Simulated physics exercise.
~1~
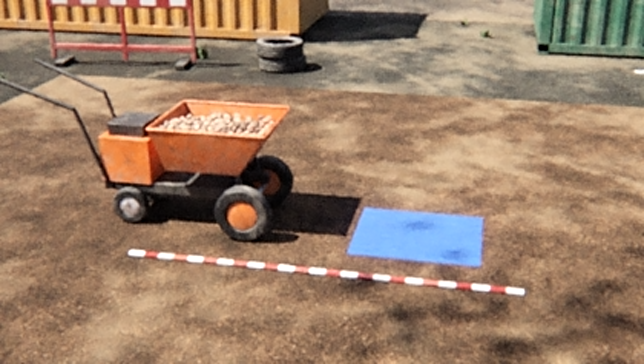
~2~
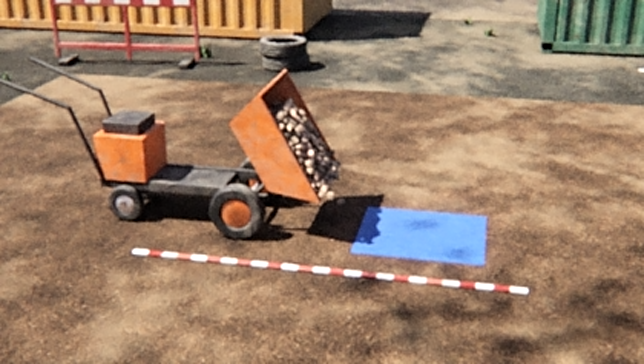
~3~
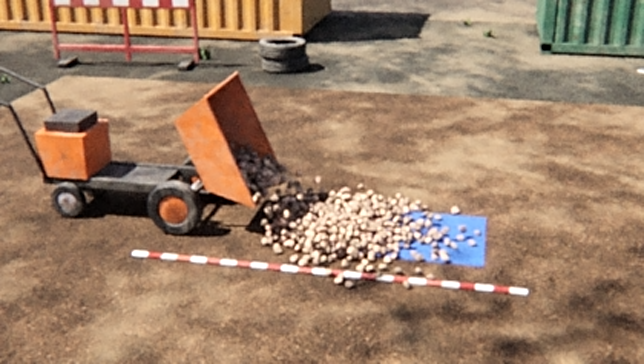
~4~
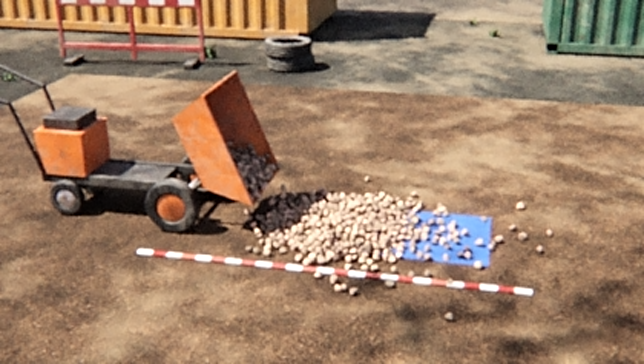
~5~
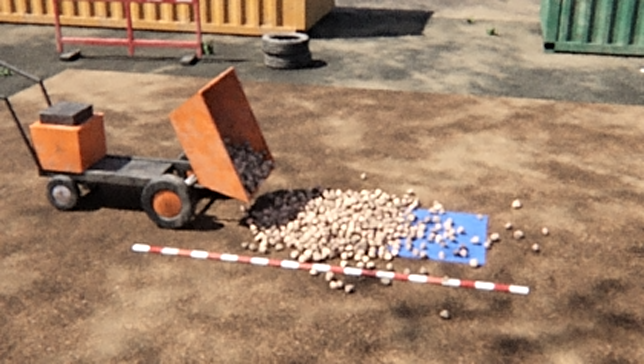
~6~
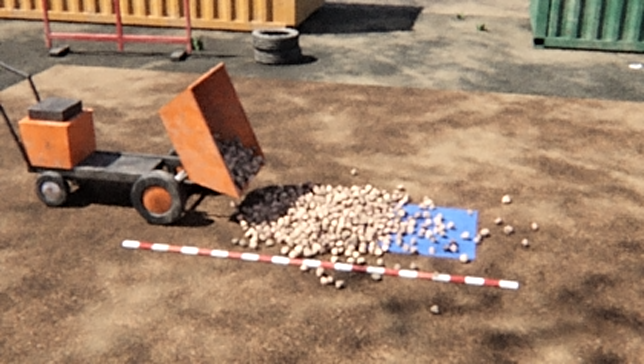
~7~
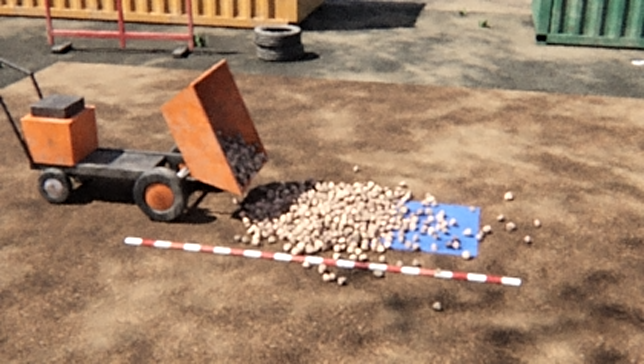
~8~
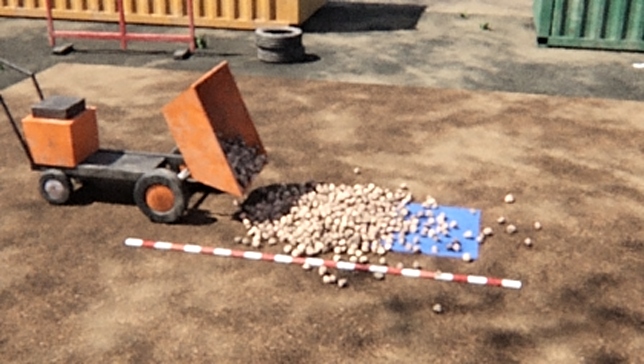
An orange motorized barrow tipped its tray steeply and rolled back to the left as pale stones poured onto the dirt, heaping mostly short of a blue sheet, with some scattered on and past it and some still in the raised tray.
